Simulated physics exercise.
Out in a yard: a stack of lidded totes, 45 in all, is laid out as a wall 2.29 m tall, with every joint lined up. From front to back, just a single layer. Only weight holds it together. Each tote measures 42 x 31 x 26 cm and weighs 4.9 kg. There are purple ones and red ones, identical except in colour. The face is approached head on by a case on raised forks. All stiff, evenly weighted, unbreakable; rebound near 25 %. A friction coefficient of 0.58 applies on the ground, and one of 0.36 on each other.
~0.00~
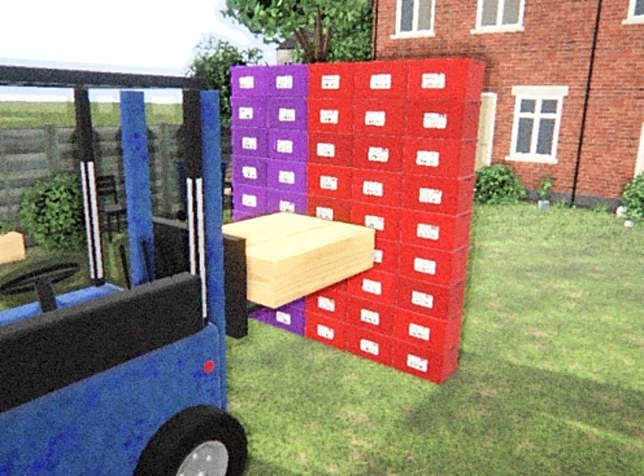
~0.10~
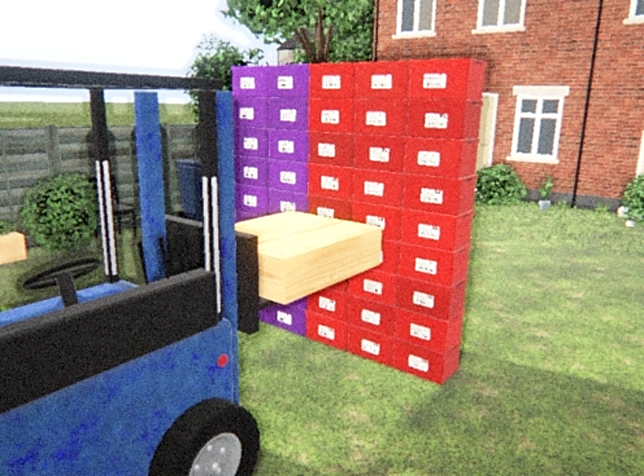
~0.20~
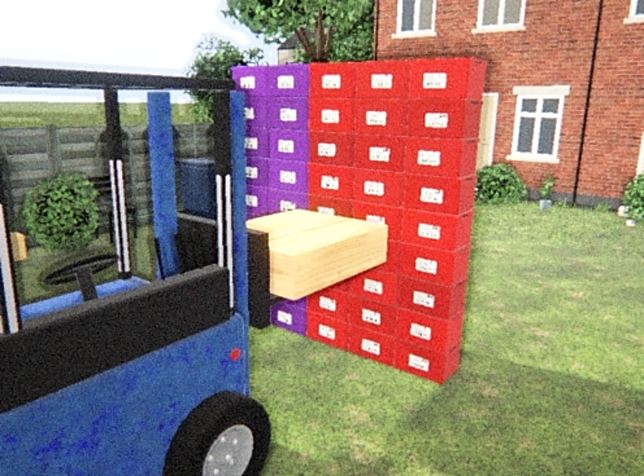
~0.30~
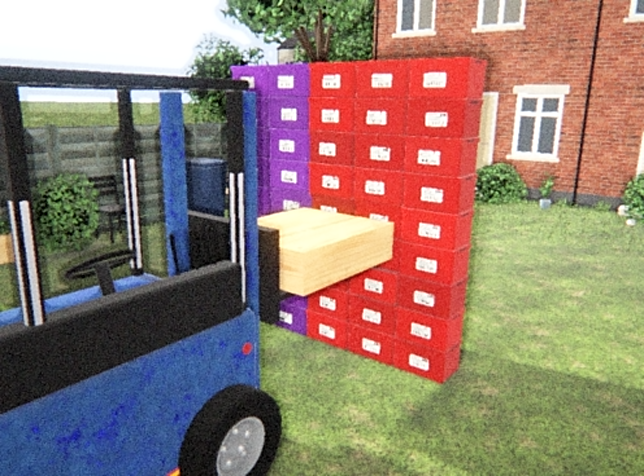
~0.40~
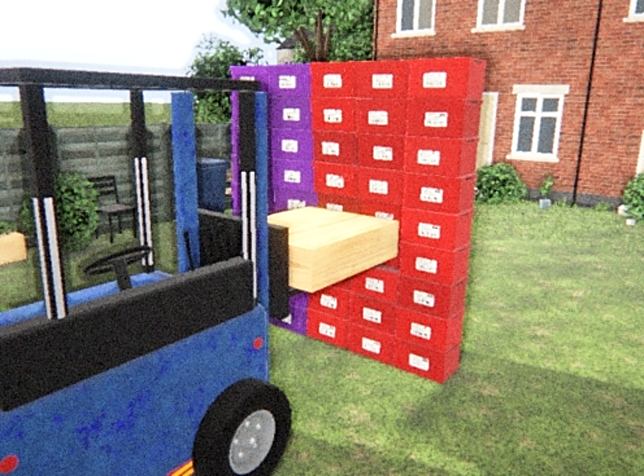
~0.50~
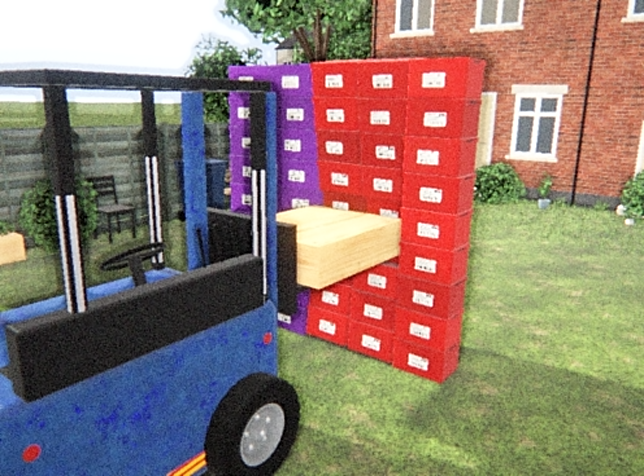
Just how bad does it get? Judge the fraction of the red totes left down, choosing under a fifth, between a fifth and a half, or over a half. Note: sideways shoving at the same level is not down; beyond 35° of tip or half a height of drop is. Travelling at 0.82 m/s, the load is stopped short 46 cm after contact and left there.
The fraction is over a half.
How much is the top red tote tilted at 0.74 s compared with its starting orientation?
About 20°.
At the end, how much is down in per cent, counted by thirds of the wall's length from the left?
From the left: 40, then 100, then 50 percent.
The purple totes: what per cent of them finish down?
Colour purple - 40 percent down at the end.
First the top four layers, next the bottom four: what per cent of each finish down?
60 % and 50 %.
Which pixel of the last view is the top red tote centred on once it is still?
At about (377, 199).
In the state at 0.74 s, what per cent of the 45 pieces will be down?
0 %.
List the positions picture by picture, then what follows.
In the first frame (pixels give the middle of a visible side), load (366, 247) 20 cm short of touching; top red tote (379, 80); top purple tote (285, 81); none has stirred.
The second frame shows load (374, 245) 12 cm short of touching; top red tote (380, 81).
The third frame shows load (380, 242) 41 mm short of touching; top red tote (380, 80).
The fourth frame shows load (386, 240) 41 mm in; top red tote (380, 80); movement in 6 of them.
The fifth frame shows load (391, 238) 12 cm in; top red tote (381, 80) 3° from how it stood; steepest lean 4°, the tote at (332, 148); movement in 19 of them.
The sixth frame shows load (396, 236) 20 cm in; top red tote (381, 80) 7° from how it stood; top purple tote (292, 81) 58 mm from its place; steepest lean 7°, the tote at (382, 117); movement in 31 of them.
After 0.74 s, none of the 27 red totes down (0 of 45 in all colours); top red tote 22° from how it stood; top purple tote 3° from how it stood.
After 1.04 s, 18 of the 27 red totes down (18 of 45 in all colours); top red tote 58° from how it stood, 60 cm lower; top purple tote 16° from how it stood.
After 1.40 s, 18 of the 27 red totes down (25 of 45 in all colours); top red tote on its side; top purple tote 49° from how it stood, 54 cm lower.
After 2.04 s, 18 of the 27 red totes down (25 of 45 in all colours); top red tote on its side; top purple tote 48° from how it stood, 1.95 m lower.
In the end (3.4 s), 18 of the 27 red totes down (25 of 45 in all colours); top red tote on its side; top purple tote 2.04 m lower. That is 67 per cent. From the last view, middles, top red tote near (377, 199), top purple tote near (410, 224).
